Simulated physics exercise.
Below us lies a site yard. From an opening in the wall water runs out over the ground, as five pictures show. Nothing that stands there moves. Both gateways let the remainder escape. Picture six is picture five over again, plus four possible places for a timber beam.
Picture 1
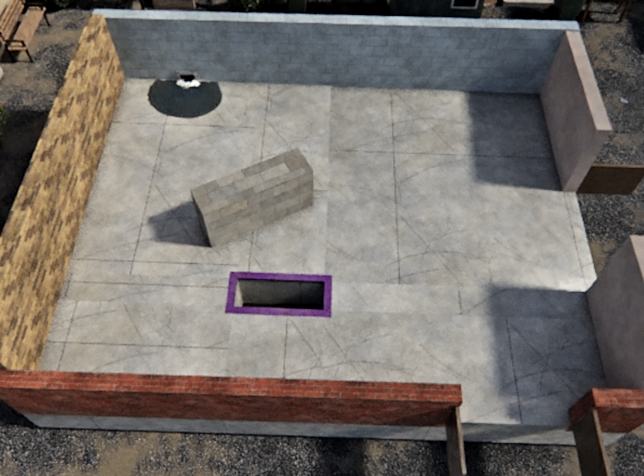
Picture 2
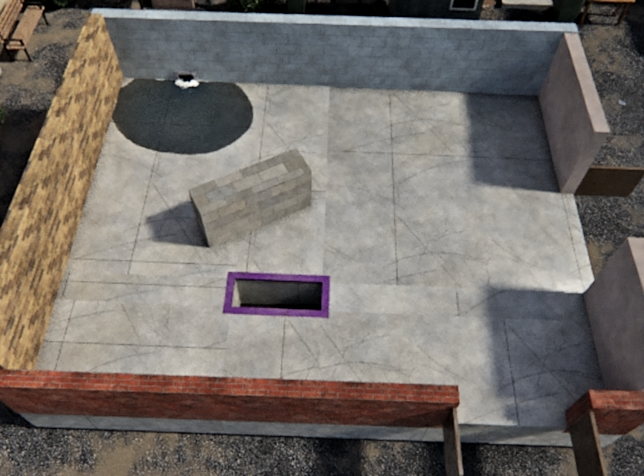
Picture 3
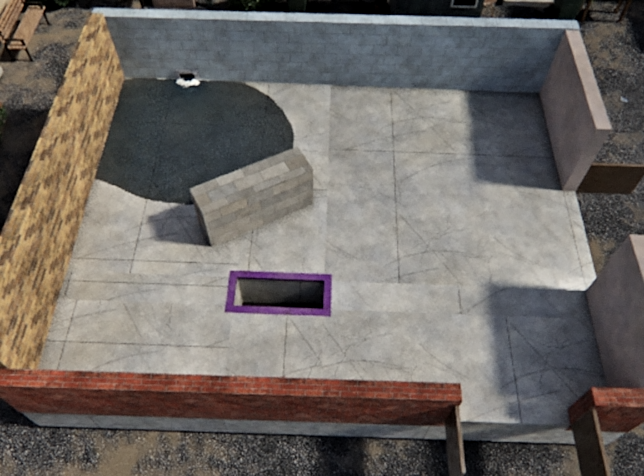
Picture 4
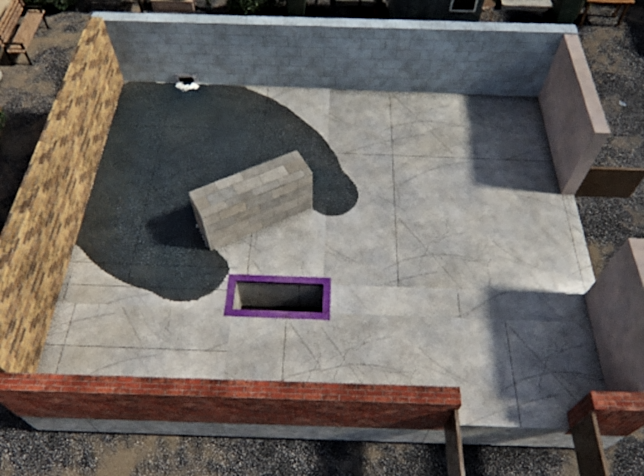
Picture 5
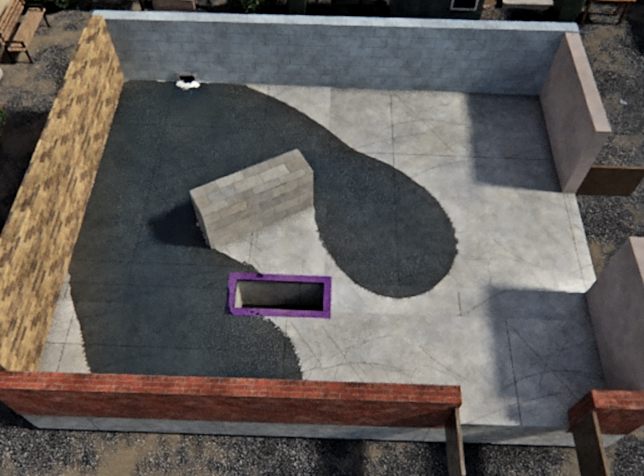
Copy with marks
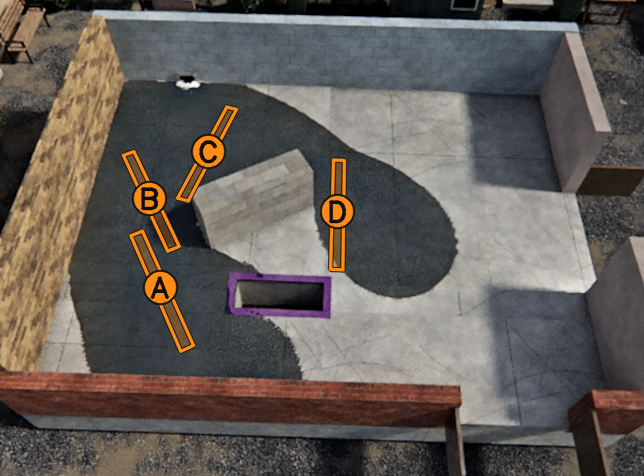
A walled yard slowly flooded with dark water from an outlet at the back left, the pool widening, wrapping around both sides of a grey block, then reaching the purple-rimmed opening and front wall.
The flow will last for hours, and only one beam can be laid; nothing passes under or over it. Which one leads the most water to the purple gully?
Place D.
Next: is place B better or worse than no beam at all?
Place B is better.
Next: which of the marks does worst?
C.
In orange, A from (136, 233) to (187, 348); B from (128, 153) to (173, 248); C from (182, 199) to (231, 108); D from (336, 269) to (339, 160).
With A, about 15 % of the stream goes into the purple gully, about 84 % out by the gates.
With B, about 11 % of the stream goes into the purple gully, about 88 % out by the gates.
With C, about 7 % of the stream goes into the purple gully, about 92 % out by the gates.
With D, about 28 % of the stream goes into the purple gully, about 72 % out by the gates.
